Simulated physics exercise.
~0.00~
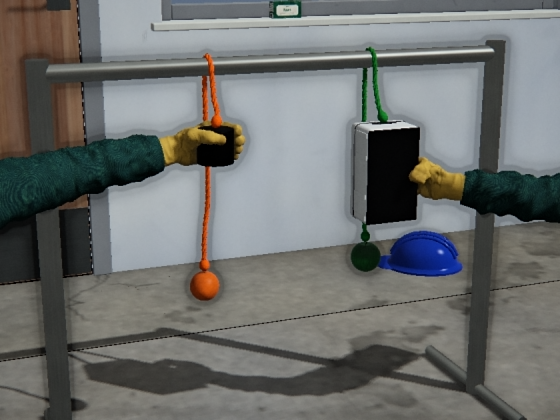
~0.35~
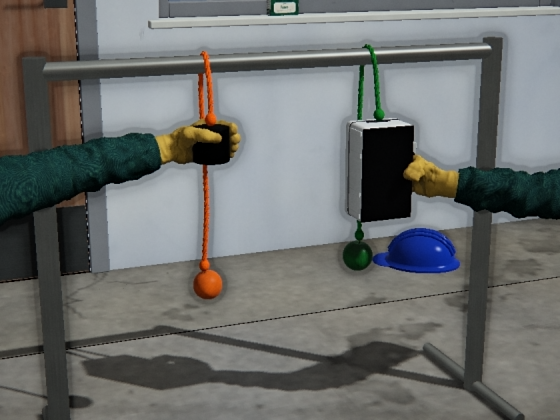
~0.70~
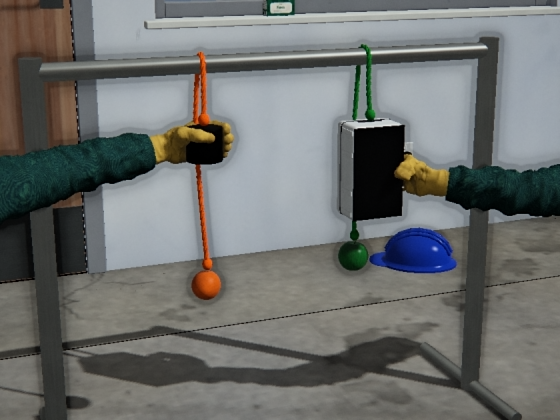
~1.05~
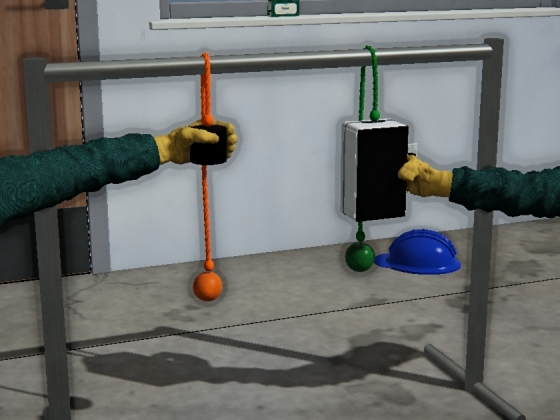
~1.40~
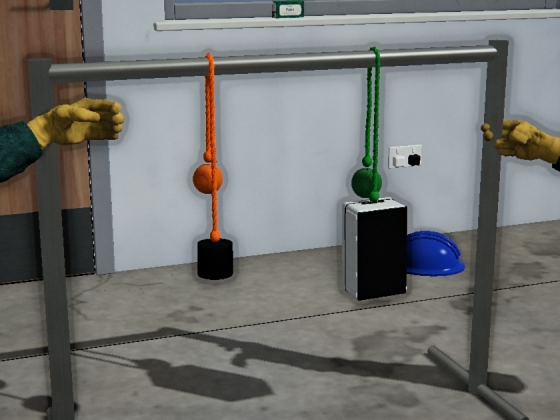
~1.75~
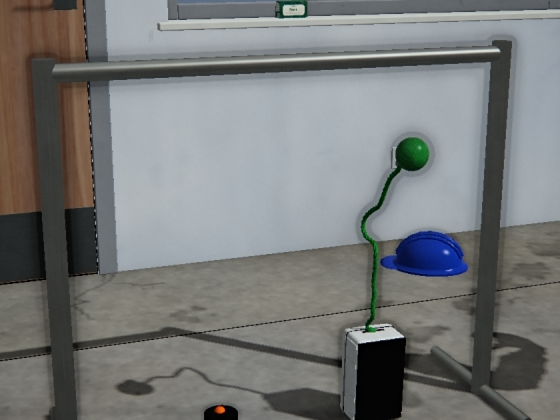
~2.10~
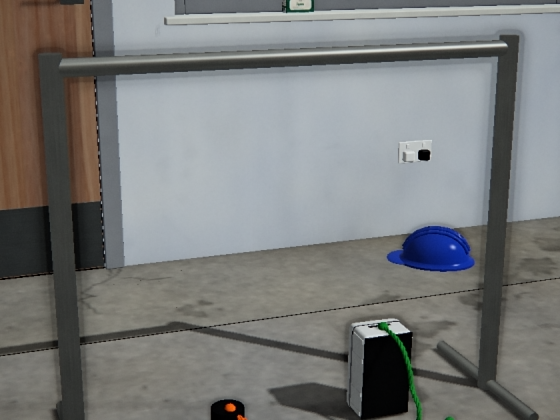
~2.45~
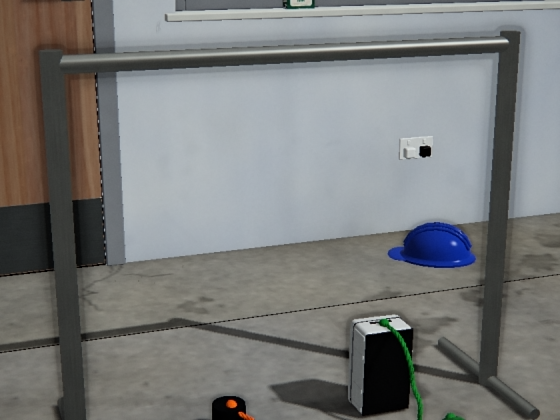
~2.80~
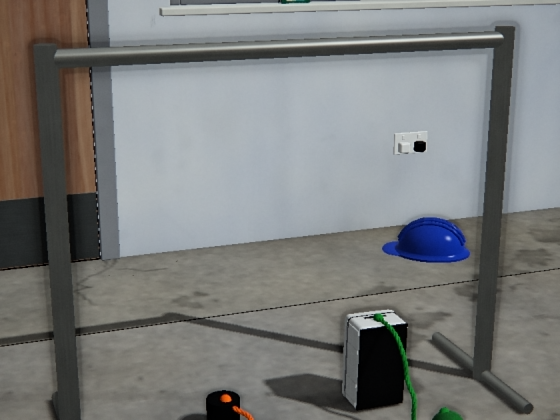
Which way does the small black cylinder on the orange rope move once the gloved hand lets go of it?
It moves down, dropping from beside the hand to the floor below the rail.
Two yellow-gloved hands in green sleeves reach in from either side of a grey metal rail, seen from the front in a slightly swaying view. The left hand holds a small black cylinder on an orange rope, the right a larger black-and-white case on a green rope, and each rope loops over the rail to a matching ball. A blue helmet lies behind, near the wall. The hands let go and draw back, and both loads drop as the balls rise. The ropes slip off the rail, leaving it bare, with the cylinder and case on the floor.
